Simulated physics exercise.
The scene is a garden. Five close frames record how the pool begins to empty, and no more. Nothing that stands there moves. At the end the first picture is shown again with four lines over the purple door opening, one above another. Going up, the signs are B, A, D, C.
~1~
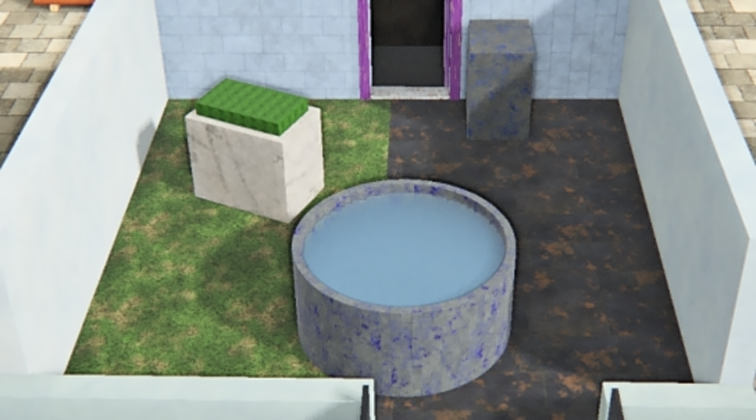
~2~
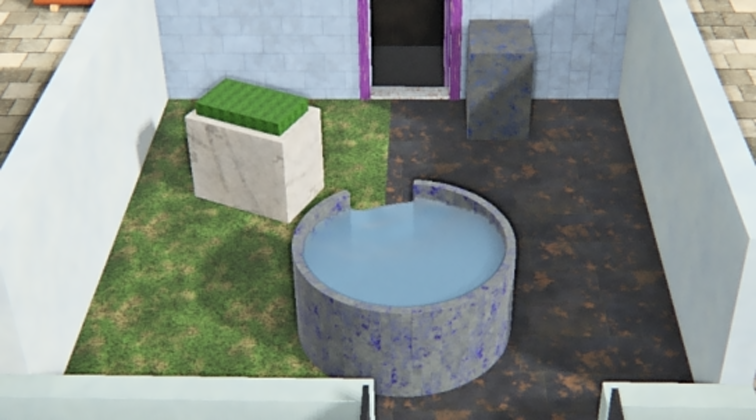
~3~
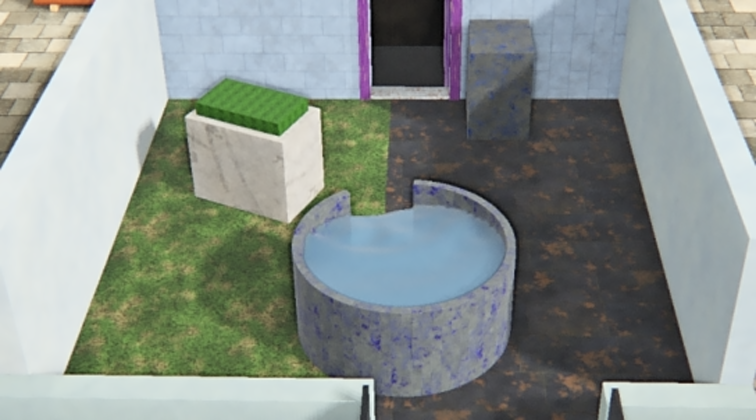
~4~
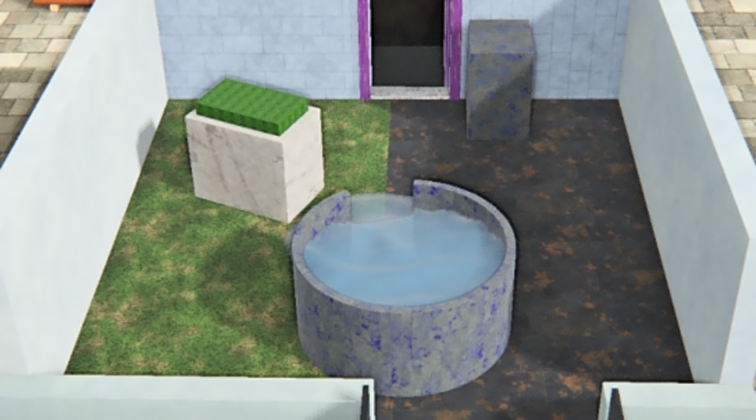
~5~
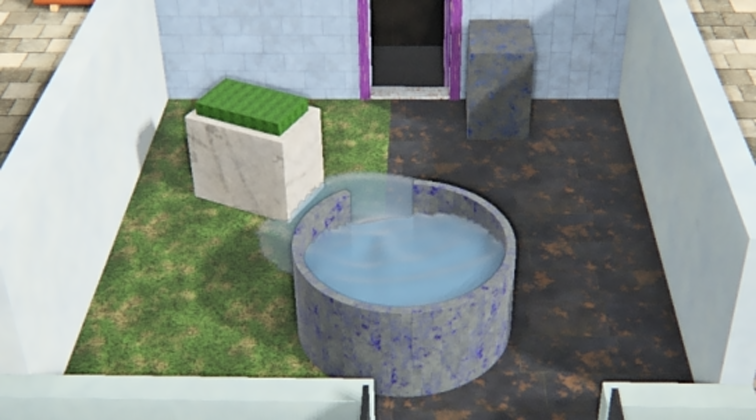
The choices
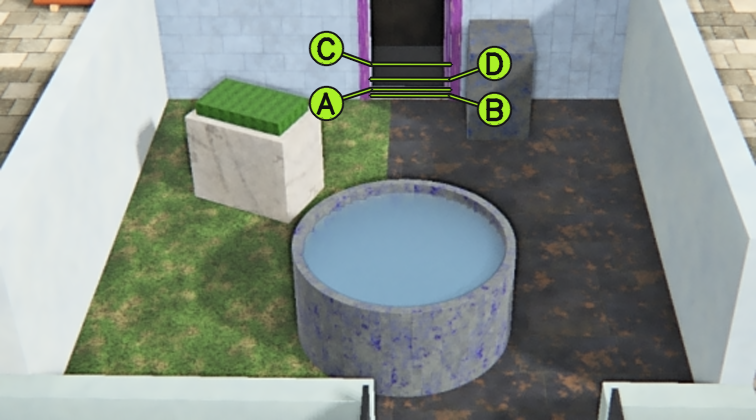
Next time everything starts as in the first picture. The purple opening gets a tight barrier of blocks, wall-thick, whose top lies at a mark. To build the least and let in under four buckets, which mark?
The answer is height D.
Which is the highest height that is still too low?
Here it is height A.
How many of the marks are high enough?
Two.
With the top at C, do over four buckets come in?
No, not at all.
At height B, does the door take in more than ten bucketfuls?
Yes, it does.
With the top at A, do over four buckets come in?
Yes, it does.
In lime, A at (410, 89); B at (410, 95); C at (410, 64); D at (410, 79); from the bottom up B, A, D, C.
With A, about 13 bucketfuls get in.
With B, dozens of bucketfuls pour in.
With C, nothing gets over.
With D, a bucket or two gets in.
